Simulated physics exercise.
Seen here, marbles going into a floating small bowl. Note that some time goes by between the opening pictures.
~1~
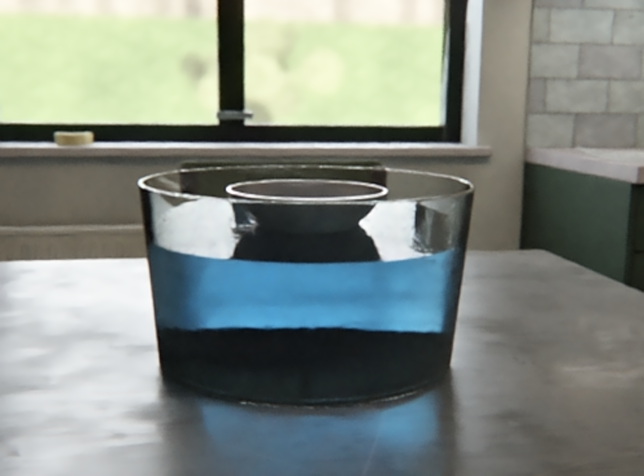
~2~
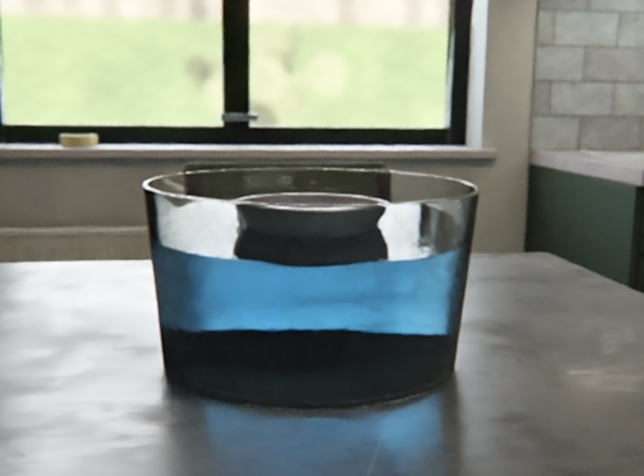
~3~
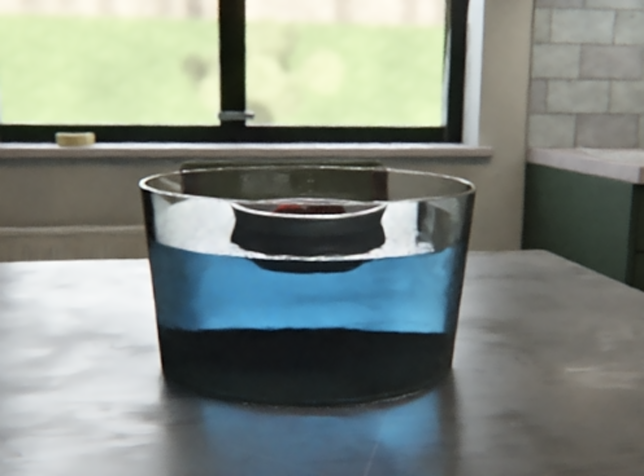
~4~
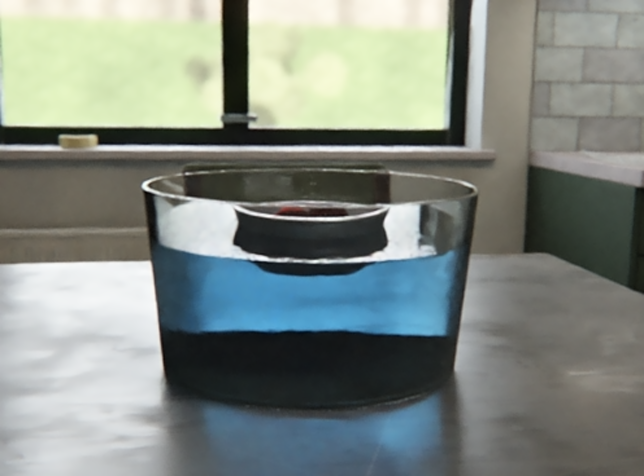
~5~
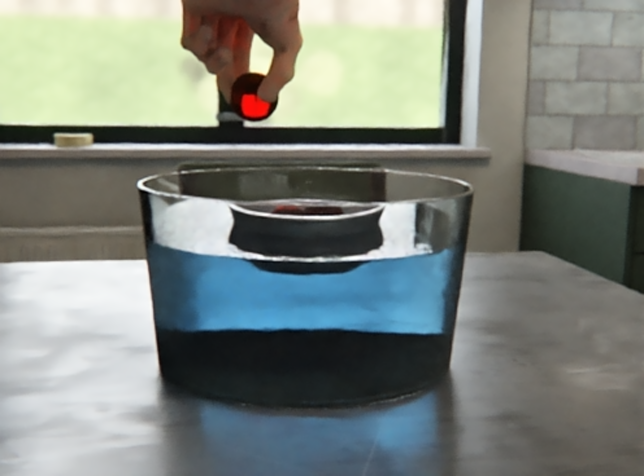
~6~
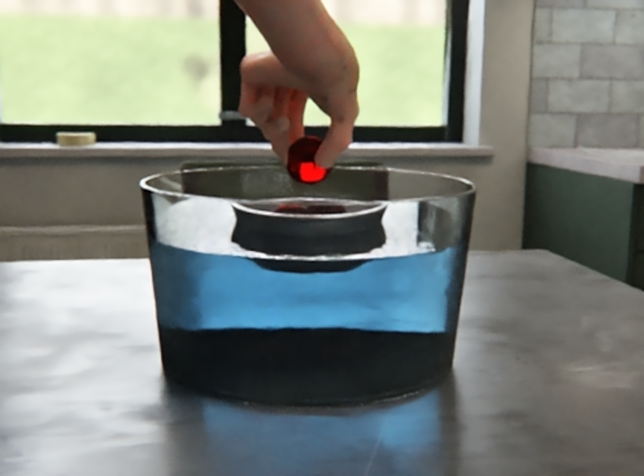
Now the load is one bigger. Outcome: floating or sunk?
I'm expecting it to hold with one more.
A moment on, the glass marble is in and the small bowl dips.
Further on, it steadies; about a fifth of its side above the surface.
When it is over, the small bowl floats; about a fifth of its side above the surface.
